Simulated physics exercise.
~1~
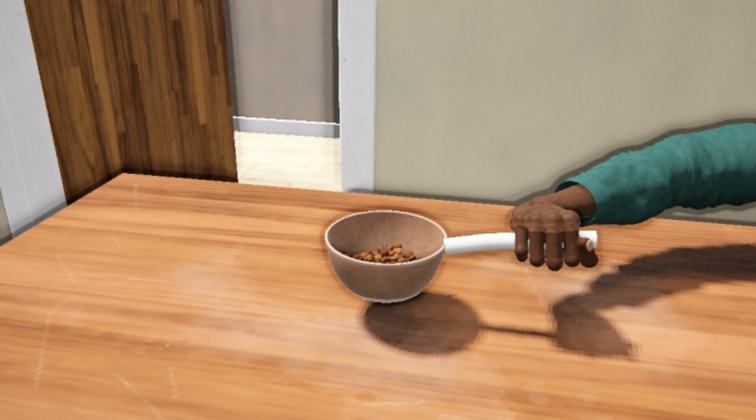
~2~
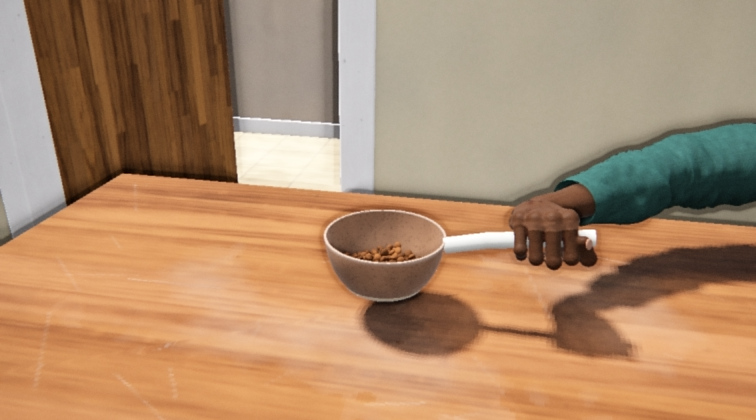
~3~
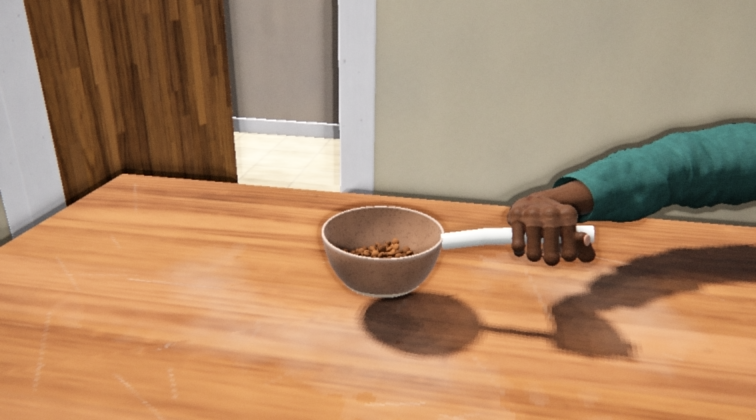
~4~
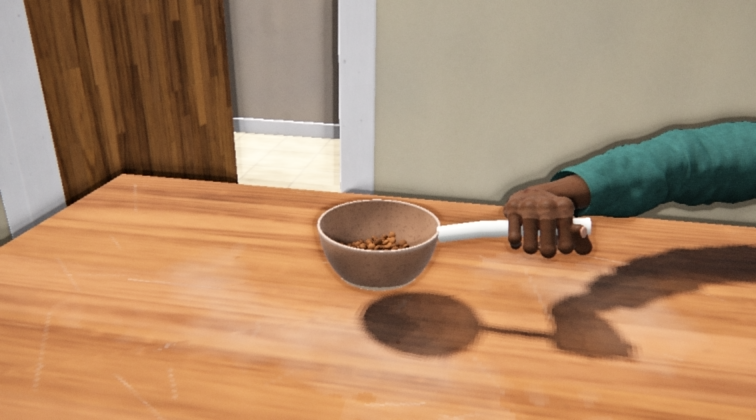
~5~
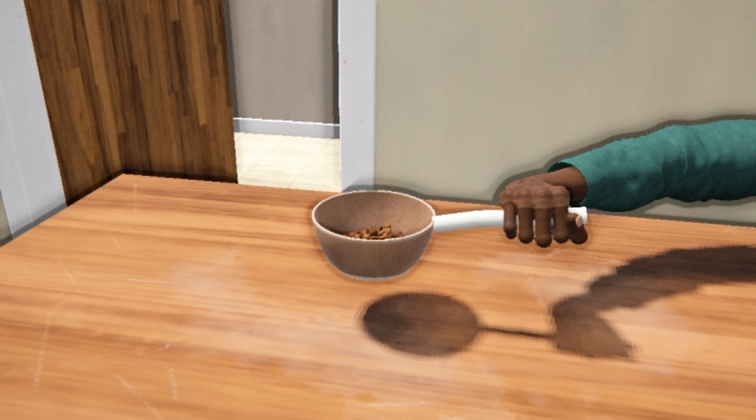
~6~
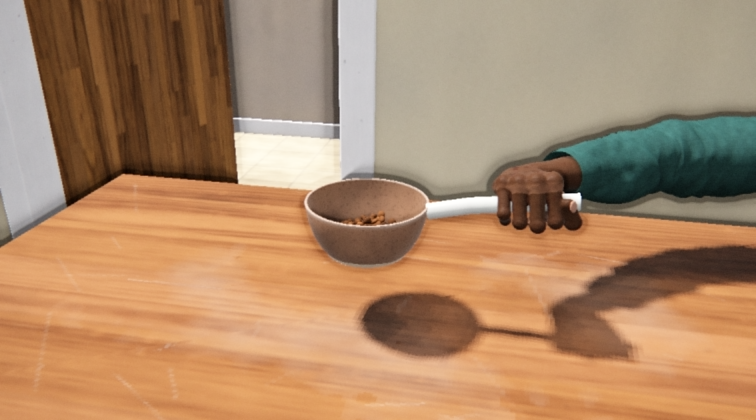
The video shows a hand in a green sleeve gripping the white handle of a brown bowl containing small brown pieces above a wooden table, then lifting it slightly upward and a little to the left while keeping it level.
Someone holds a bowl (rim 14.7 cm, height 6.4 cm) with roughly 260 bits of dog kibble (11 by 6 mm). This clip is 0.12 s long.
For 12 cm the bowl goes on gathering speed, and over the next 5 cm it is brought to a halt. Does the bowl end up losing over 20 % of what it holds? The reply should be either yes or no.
The reply is no.
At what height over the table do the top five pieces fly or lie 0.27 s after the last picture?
I'd say some 27 cm.
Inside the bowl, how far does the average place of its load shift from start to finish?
2.0 cm, roughly.
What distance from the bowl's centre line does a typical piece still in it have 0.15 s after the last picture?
Reading: Near 4.0 cm.
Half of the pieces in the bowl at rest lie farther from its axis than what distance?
About 4.0 cm.
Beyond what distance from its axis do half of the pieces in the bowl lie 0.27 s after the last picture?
Near enough 4.5 cm, I'd say.
Then, 0.15 s after the last picture, bowl 100 %; middle of the pieces not yet landed near (297, 131).
Then, 0.27 s after the last picture, bowl 100 %; middle of the pieces not yet landed near (290, 139).
Then, 0.39 s after the last picture, bowl 100 %; middle of the pieces not yet landed near (300, 149).
Then, 0.50 s after the last picture, bowl 100 %; middle of the pieces not yet landed near (304, 150).
In the end, bowl 100 %.
